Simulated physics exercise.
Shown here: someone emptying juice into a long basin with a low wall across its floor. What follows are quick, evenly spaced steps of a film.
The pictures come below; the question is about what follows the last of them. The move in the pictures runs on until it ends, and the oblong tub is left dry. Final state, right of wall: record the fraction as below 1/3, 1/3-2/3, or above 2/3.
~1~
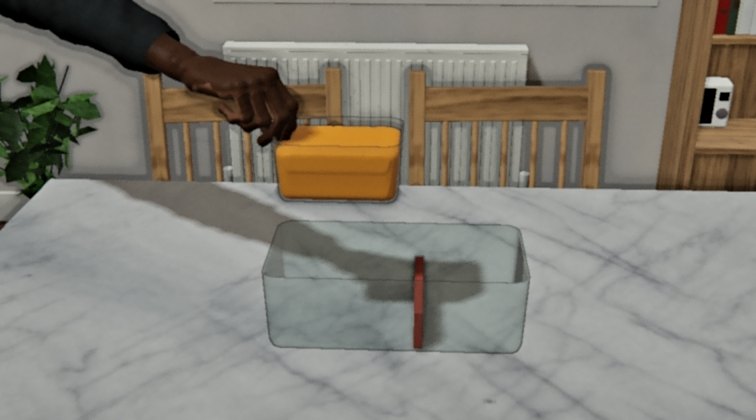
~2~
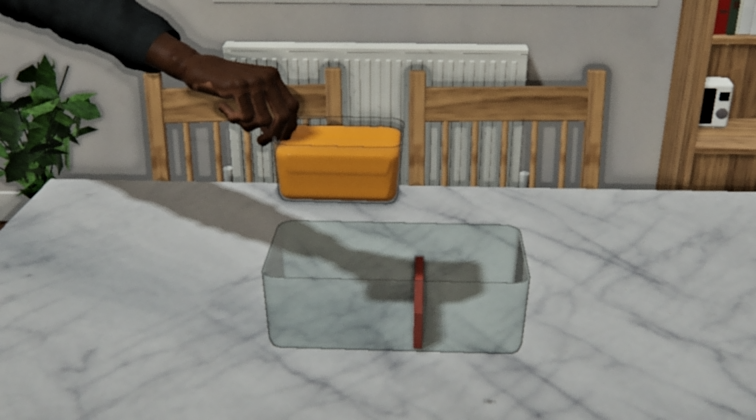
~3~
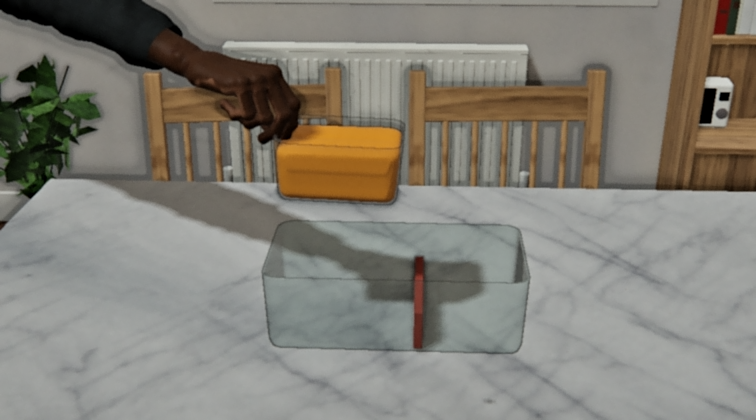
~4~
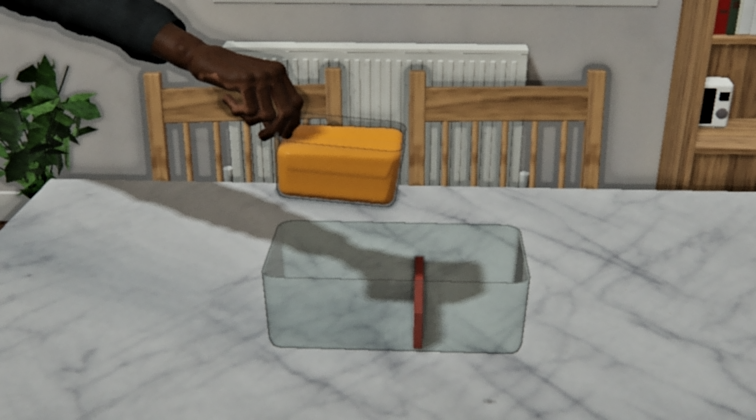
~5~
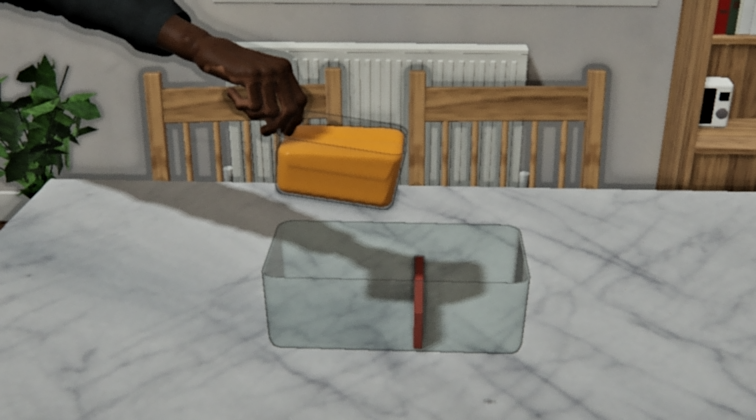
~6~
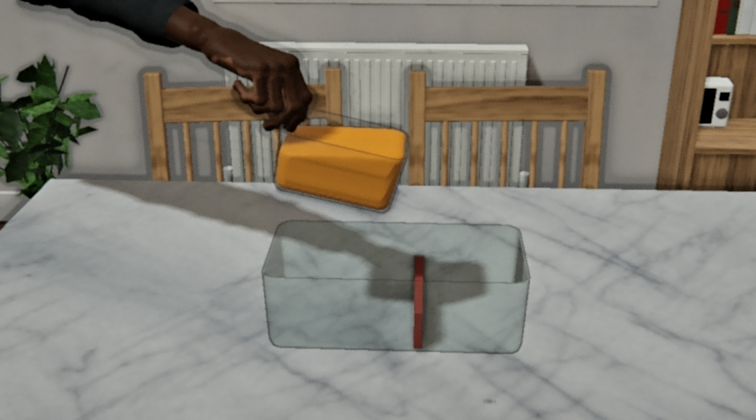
Recorded: Above 2/3.
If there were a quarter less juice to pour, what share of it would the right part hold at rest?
That share would be some 70 parts in a hundred.
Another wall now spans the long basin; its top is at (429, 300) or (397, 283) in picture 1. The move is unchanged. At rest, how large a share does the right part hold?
55 % then 90 %, approximately.
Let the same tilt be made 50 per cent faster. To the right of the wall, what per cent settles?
Close to 75 out of every hundred.
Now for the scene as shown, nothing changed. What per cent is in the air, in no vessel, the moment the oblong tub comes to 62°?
Something like 30 per cent of it.
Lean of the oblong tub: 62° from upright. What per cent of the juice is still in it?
Close to 45 per cent.
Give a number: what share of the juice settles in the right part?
Close to 80 percent.
A moment on, the oblong tub is tipped part way and 47 per cent is still to pour, 0 is left of the wall and 22 right of it.
Next, the oblong tub is tipped on its side and 10 per cent is still to pour, 7 is left of the wall and 78 right of it.
Then the oblong tub is tipped right over and 1 per cent is still to pour, 20 is left of the wall and 78 right of it.
Later the oblong tub is tipped right over and 0 per cent is still to pour, 21 is left of the wall and 78 right of it.
In the end 21 per cent lies left of the wall, 78 right of it and 1 outside.
